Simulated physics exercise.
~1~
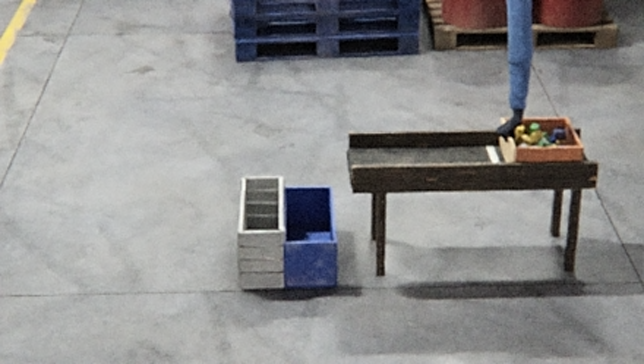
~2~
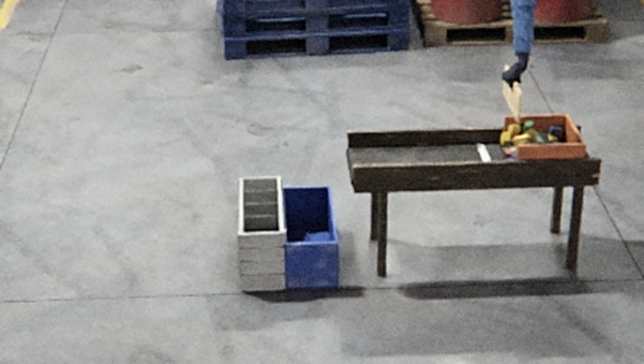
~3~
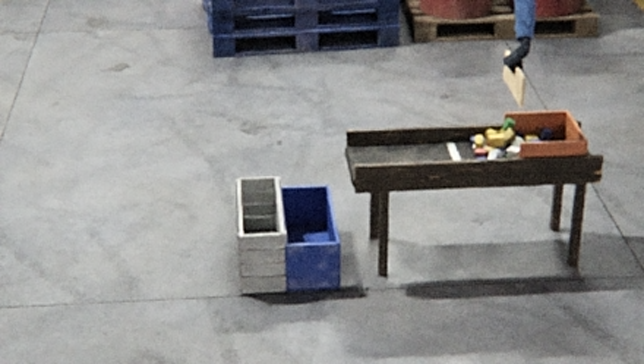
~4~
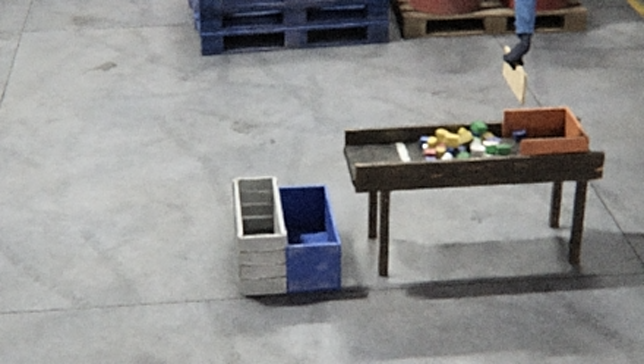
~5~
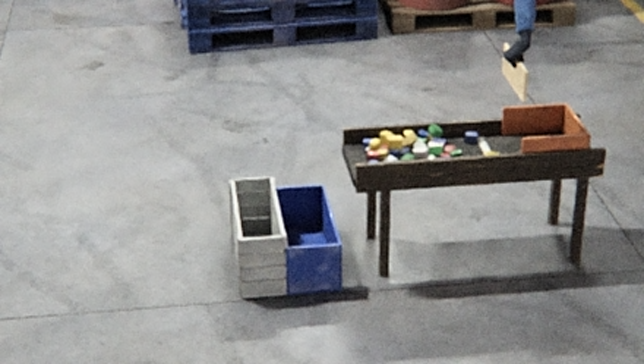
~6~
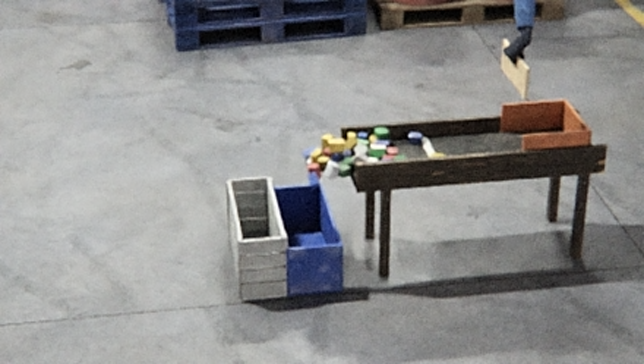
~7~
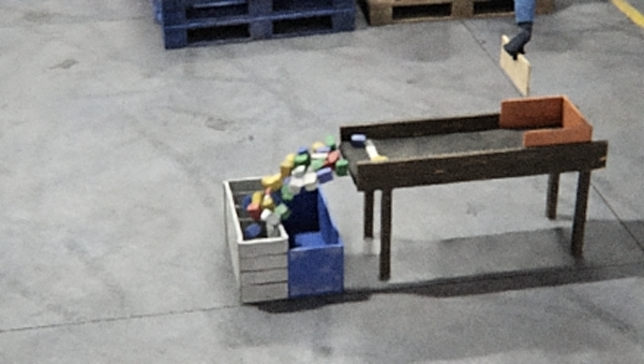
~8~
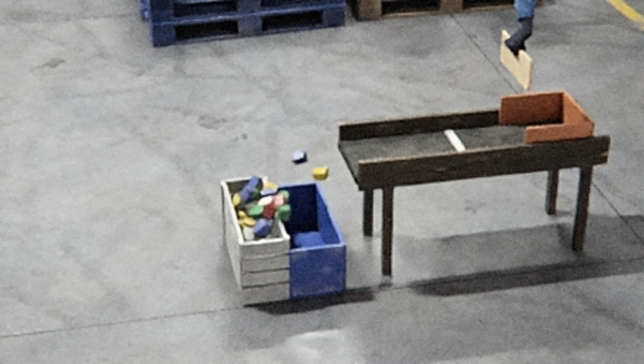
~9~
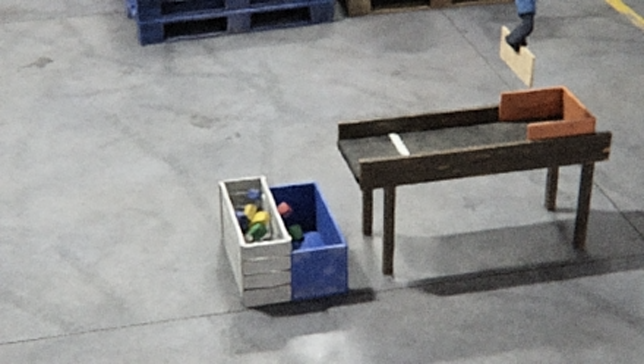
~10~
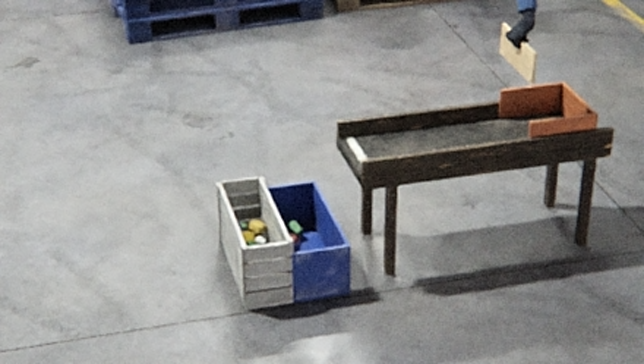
In this clip, a gloved hand lifts a gate from an orange pen on a dark table-like belt, and a heap of colourful toy bricks rides left and spills off the end, most dropping into the white tote and a few into the blue tub.
